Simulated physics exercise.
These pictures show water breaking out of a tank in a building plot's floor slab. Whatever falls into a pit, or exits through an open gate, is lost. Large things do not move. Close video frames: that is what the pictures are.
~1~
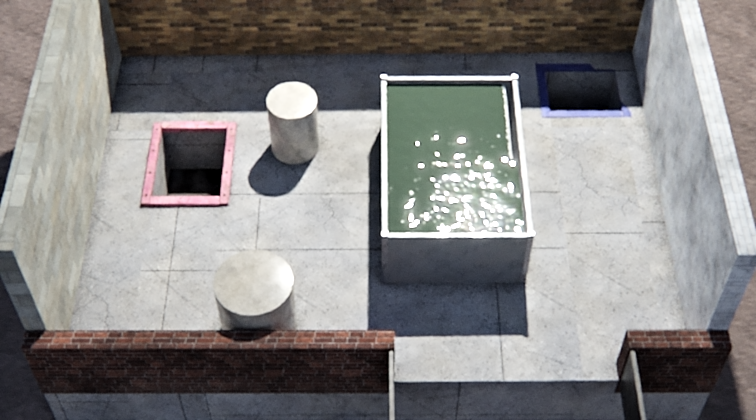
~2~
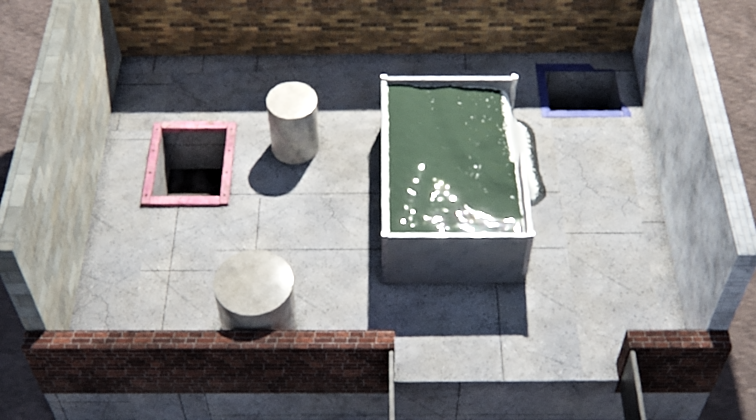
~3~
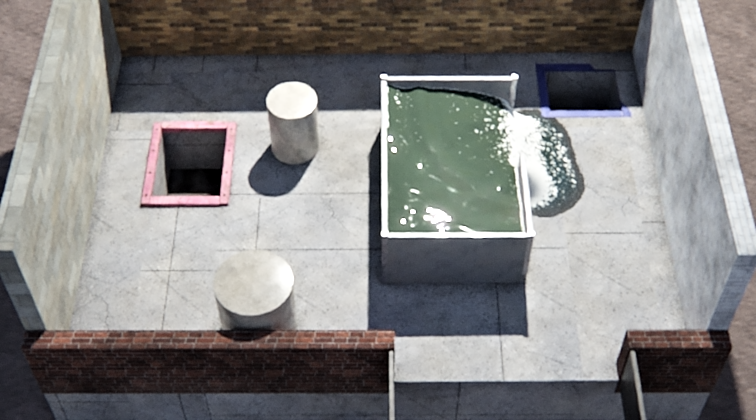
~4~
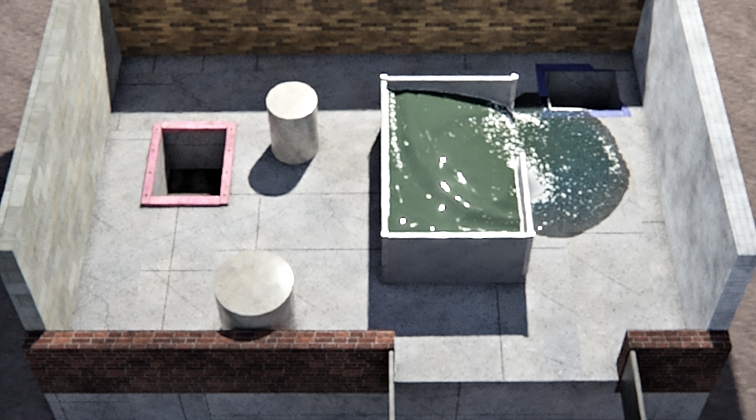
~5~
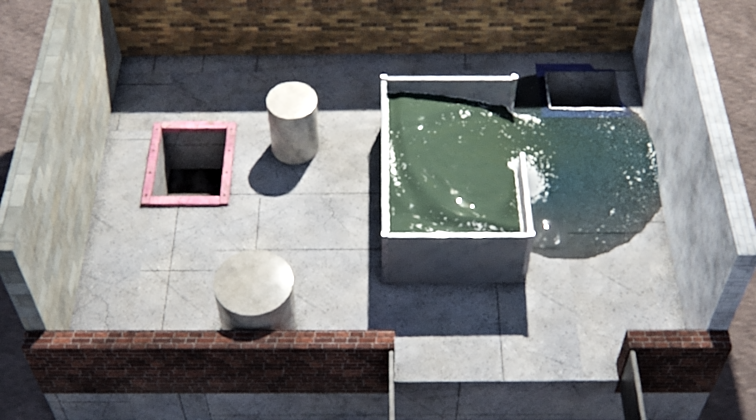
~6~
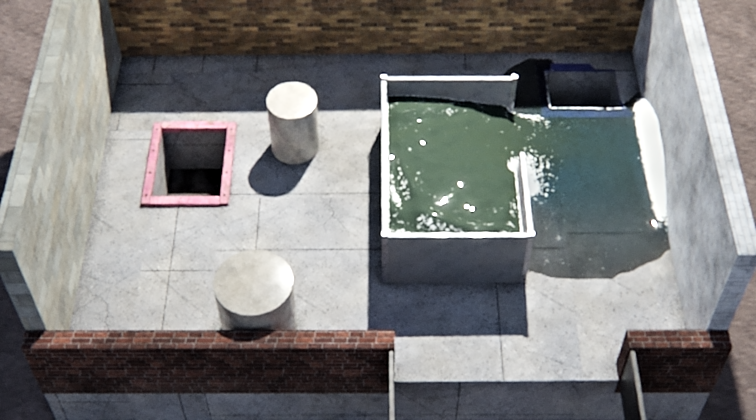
The clip opens on still green water in a raised tank on a walled concrete floor, with pink-framed and blue-framed openings and two pale cylinders nearby. Water bursts through the tank's right side, foaming as it fans across the slab, then spreads to the right wall and surges along it.
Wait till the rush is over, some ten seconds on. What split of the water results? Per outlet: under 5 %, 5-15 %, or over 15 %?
In order: The gate will drain in excess of fifteen per cent; the pink pit will drain shy of five per cent; the blue pit will drain in excess of fifteen per cent.
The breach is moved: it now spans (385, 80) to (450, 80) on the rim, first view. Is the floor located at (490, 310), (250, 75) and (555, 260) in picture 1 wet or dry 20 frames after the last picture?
First spot spared, second spot submerged, third spot spared.
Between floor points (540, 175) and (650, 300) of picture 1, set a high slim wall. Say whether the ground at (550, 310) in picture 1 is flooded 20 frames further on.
Verdict: The spot is submerged.
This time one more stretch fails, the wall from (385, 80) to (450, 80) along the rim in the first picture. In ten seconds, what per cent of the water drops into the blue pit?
For blue, it comes to 20 percent.
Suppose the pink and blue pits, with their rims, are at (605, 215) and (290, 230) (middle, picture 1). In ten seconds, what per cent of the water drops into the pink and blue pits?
I reckon pink ends up with 35 percent and blue with 4 percent.
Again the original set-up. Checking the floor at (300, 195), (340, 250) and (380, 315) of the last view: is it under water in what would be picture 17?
Spared, spared, spared.
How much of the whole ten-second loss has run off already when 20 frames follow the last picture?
My figure: 50 percent.
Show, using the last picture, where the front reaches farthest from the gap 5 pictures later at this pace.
My estimate: Roughly (692, 361).
A moment on, water covers 20 % of the floor; the gate 0 %, the pink pit 0 %, the blue pit 6 %.
Next, water covers 30 % of the floor; the gate 0 %, the pink pit 0 %, the blue pit 16 %.
Then, water covers 45 % of the floor; the gate 5 %, the pink pit 0 %, the blue pit 27 %.
Later, water covers 60 % of the floor; the gate 12 %, the pink pit 0 %, the blue pit 38 %.
In the end, water covers 80 % of the floor; the gate 18 %, the pink pit 0 %, the blue pit 45 %.
